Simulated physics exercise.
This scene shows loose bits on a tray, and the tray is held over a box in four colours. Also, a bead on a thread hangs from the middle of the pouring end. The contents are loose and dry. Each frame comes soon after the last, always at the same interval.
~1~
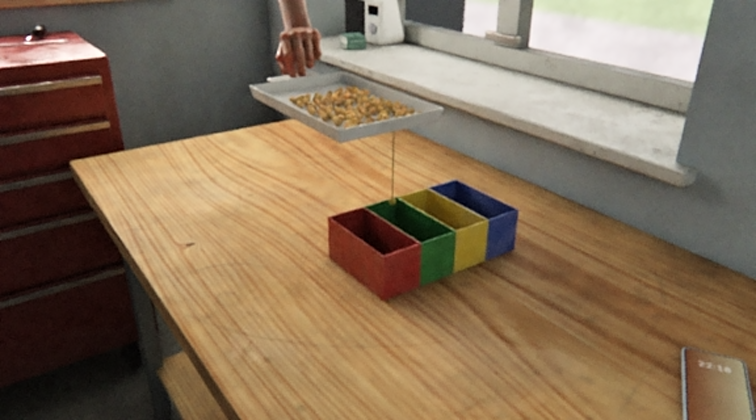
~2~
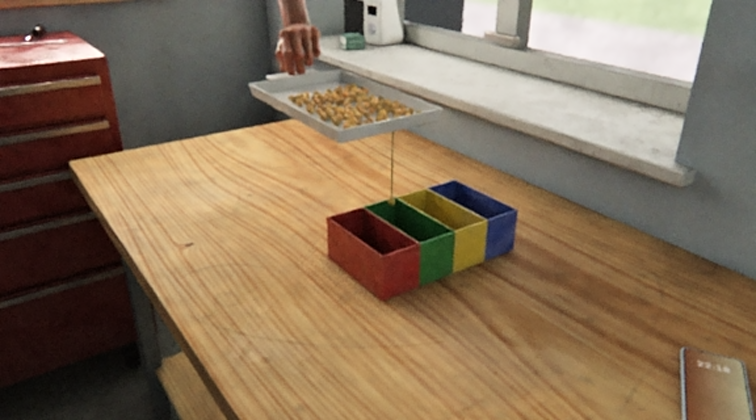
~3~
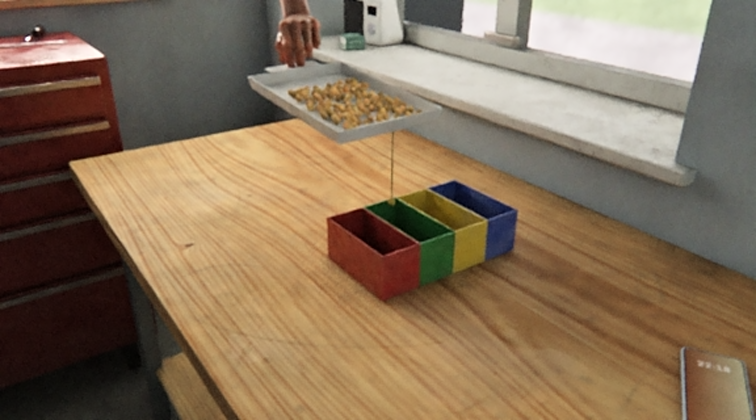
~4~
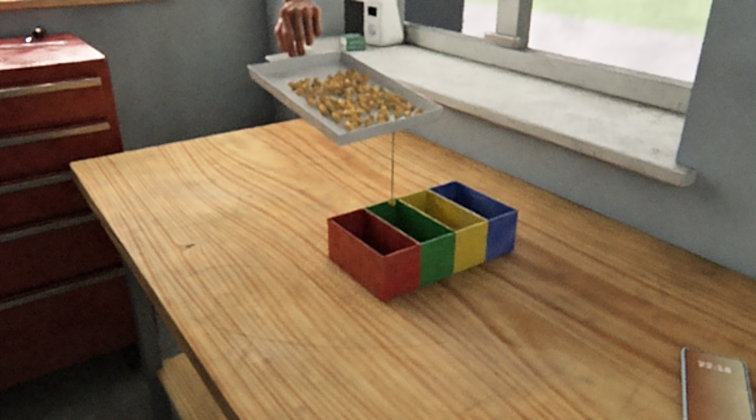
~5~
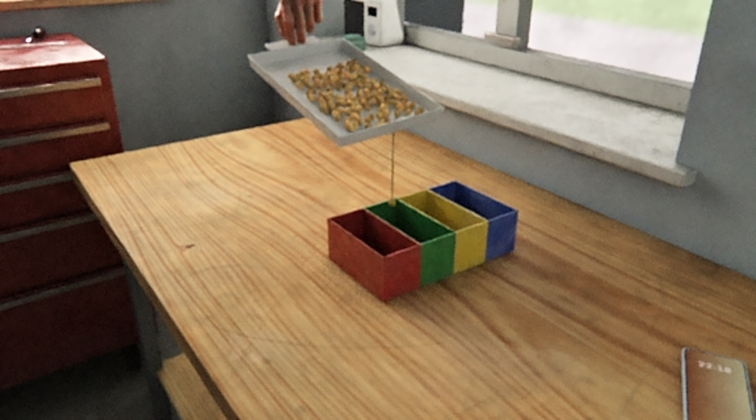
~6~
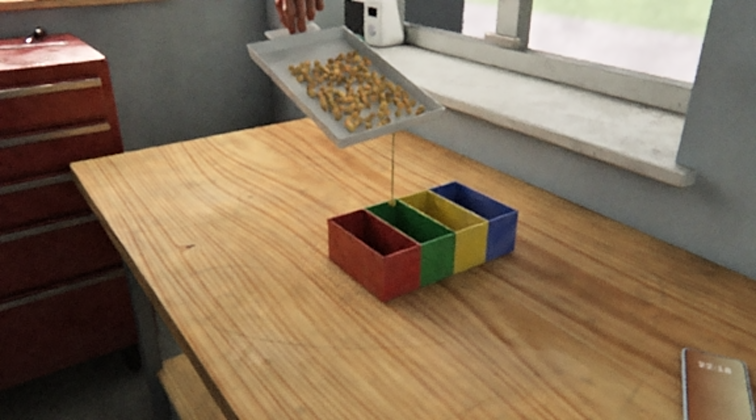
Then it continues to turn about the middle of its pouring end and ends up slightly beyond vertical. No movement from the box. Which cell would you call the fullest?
I would call the red cell the fullest.
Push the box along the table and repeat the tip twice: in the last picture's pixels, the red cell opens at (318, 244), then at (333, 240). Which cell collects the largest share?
Run one gives the green cell; run two gives the green cell.
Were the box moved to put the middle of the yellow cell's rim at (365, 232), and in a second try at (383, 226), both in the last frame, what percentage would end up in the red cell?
First placement: 0 per cent; second placement: 0 per cent.
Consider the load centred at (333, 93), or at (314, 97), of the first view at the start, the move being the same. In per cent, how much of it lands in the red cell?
About 50 and 40 per cent.
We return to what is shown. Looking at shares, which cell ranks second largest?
The one in second place is the green cell.
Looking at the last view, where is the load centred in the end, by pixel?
Once nothing moves, the middle sits near (394, 275).
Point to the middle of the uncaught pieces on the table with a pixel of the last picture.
Approximately (365, 304).
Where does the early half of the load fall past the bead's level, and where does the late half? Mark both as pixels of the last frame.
Initially about (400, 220); subsequently about (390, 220).
Soon, tray tipped steeply; nearly all on the tray; a stray few falling or outside the box.
A while on, tray tipped past a quarter turn; nearly all on the tray; a stray few in the red cell; a stray few in the green cell; a stray few falling or outside the box.
Towards the end, tray tipped past a quarter turn; about half in the red cell; about a quarter in the green cell; a stray few in the yellow cell; about a quarter falling or outside the box.
Finally, tray tipped past a quarter turn; about half in the red cell; about a quarter in the green cell; a stray few in the yellow cell; none in the blue cell; about a quarter outside the box.
